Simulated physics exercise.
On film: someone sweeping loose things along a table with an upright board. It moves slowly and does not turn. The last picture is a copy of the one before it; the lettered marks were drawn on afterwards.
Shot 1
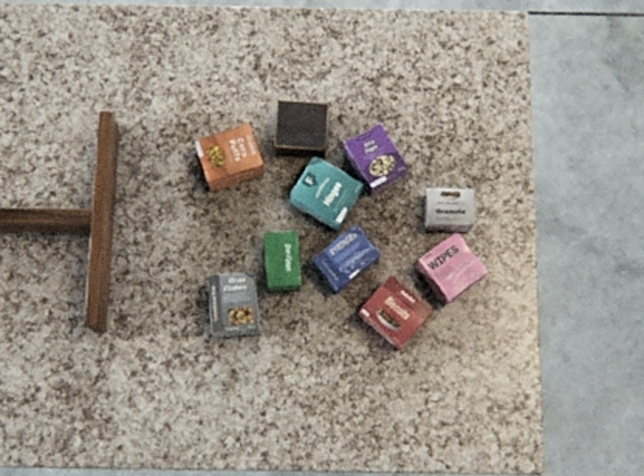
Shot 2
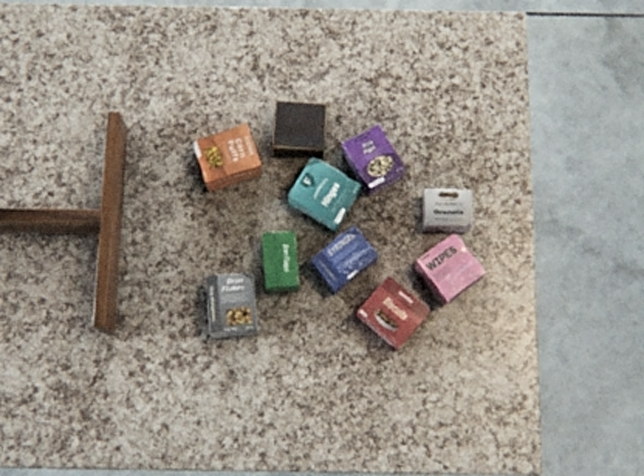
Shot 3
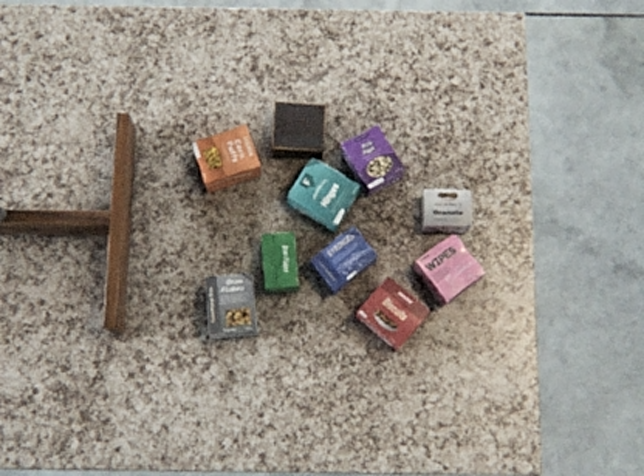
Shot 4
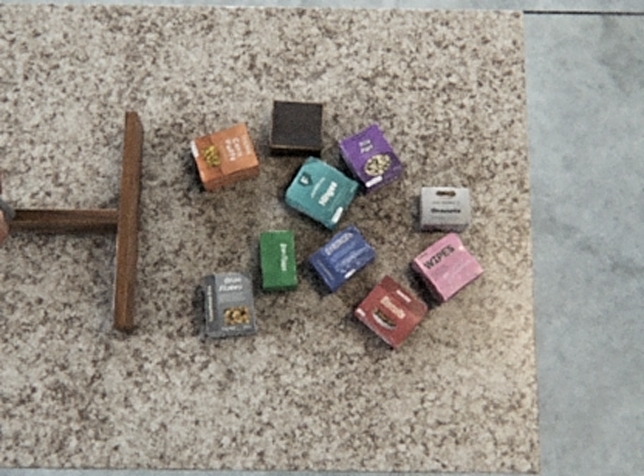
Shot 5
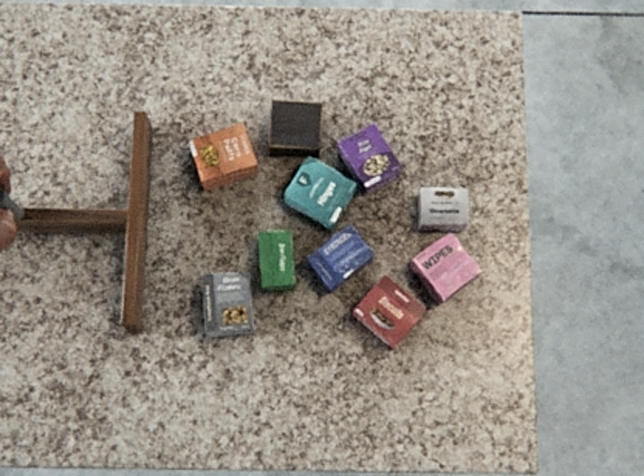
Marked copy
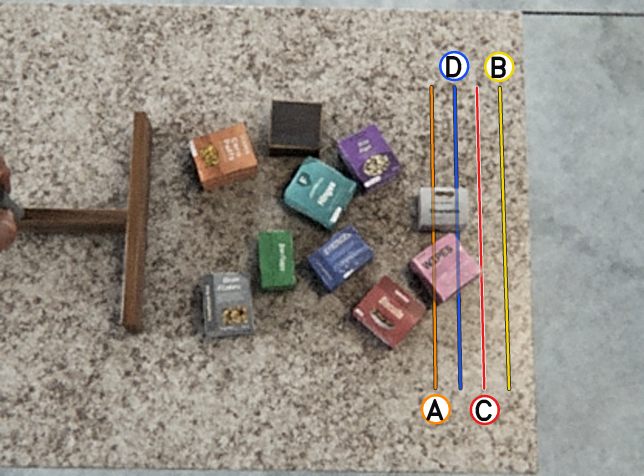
On a speckled tabletop, a hand came into view at the left, slowly pushing an upright wooden board a short way right toward a scattered group of small colourful boxes, without touching them.
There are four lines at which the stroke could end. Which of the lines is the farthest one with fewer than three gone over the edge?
Up to line A.
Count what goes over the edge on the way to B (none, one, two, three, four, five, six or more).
Six or more.
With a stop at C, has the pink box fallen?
Yes.
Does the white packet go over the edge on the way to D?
By then, yes.
On the copy, A at (434, 232); B at (504, 233); C at (480, 233); D at (457, 232).
On A. First, board (243, 218); black block (318, 122); grey packet (272, 307).
Then, board (351, 219); pink box (500, 281); white packet (494, 217).
Finally, board (433, 221); pink box over the edge; white packet over the edge; two fallen.
By contrast, B drops seven; C drops five; D drops five.
